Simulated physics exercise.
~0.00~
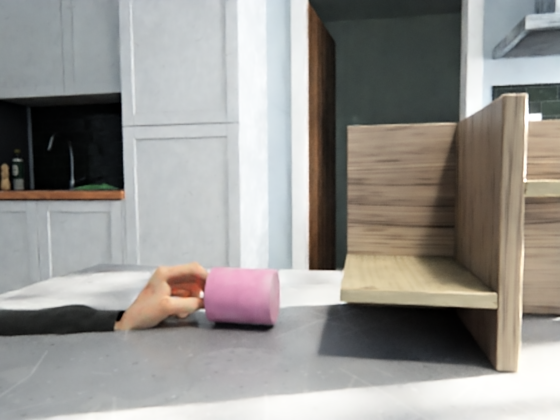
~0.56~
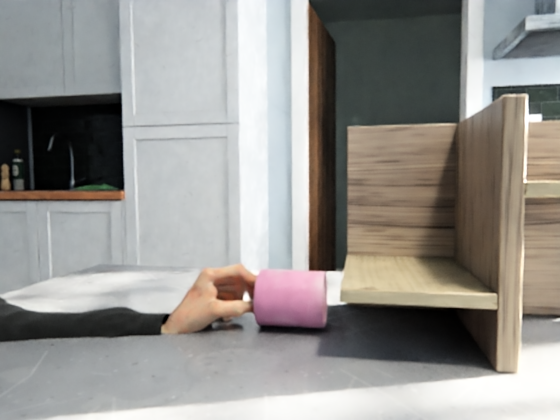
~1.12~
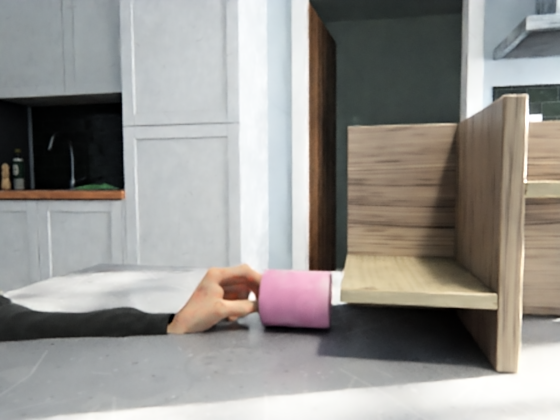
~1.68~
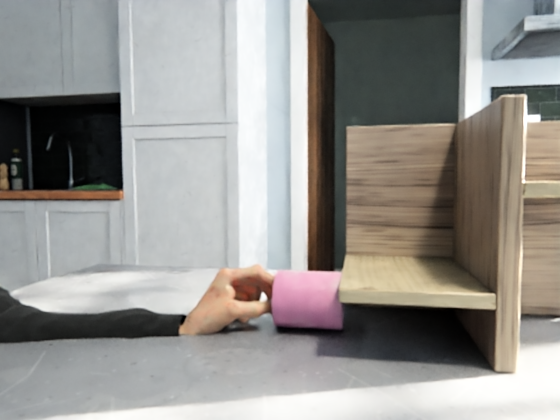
In a bright kitchen with pale cabinets and a dark sink alcove at the left, a slightly swaying view looks low across a grey countertop. A pink beaker lies near the middle, held by a hand in a dark sleeve reaching from the left, while a wooden shelf with a low ledge stands at the right. The hand pushes the beaker to the right across the counter until it nears the gap beneath the ledge. It edges a little farther and ends at the ledge's left edge, not tucked underneath, with the hand still against it.
